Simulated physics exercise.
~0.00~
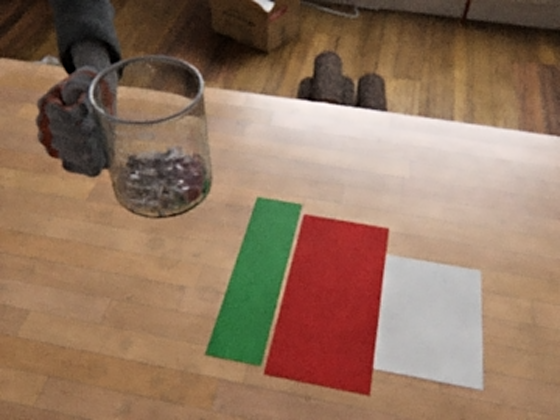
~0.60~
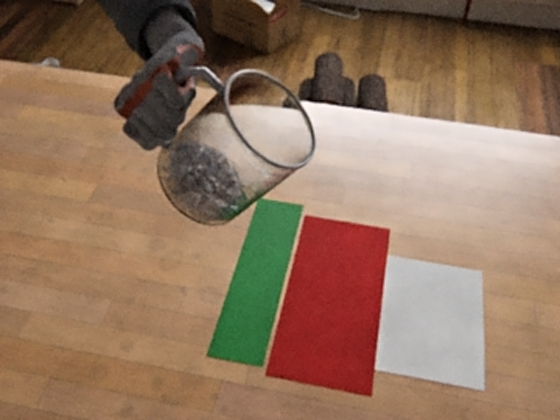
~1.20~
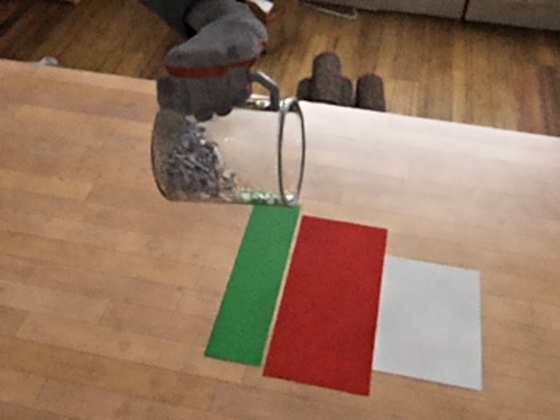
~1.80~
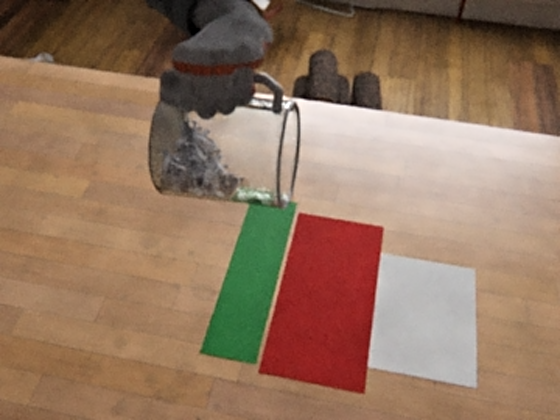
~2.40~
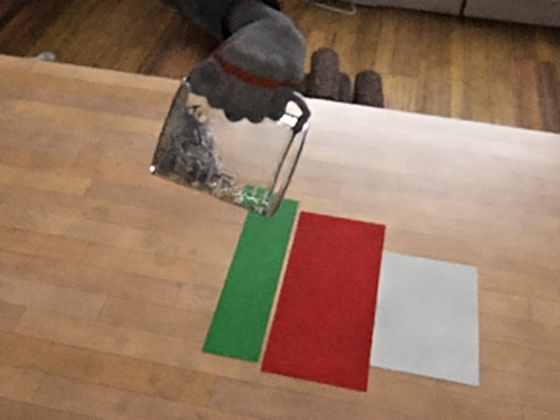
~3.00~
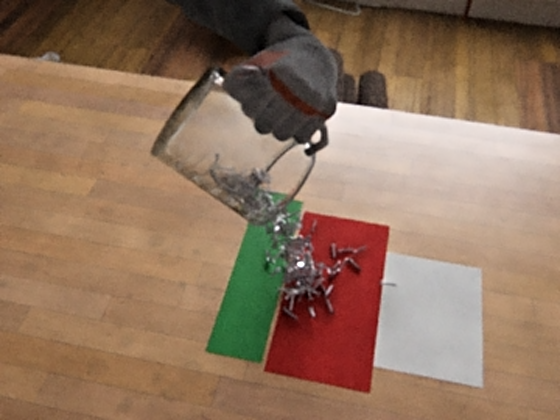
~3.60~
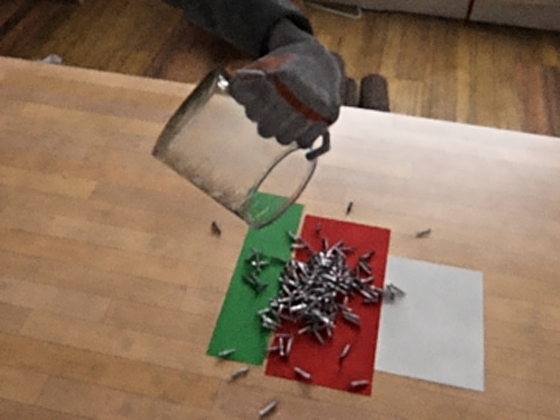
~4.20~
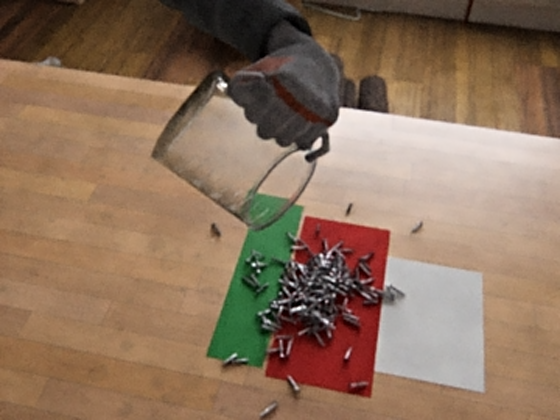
A clear glass jug partly filled with small steel screws is held by a dark-gloved hand at the upper left of a wooden table, seen from above in a slightly swaying view. Green, red and white mats lie side by side from left to right. The hand moves the jug rightward and tips it onto its side, pausing while the screws stay inside. It then tilts further until the screws pour out over the mats. The emptied jug stays tipped above a pile mostly on the red mat, with some on the green and a few strays on bare wood.
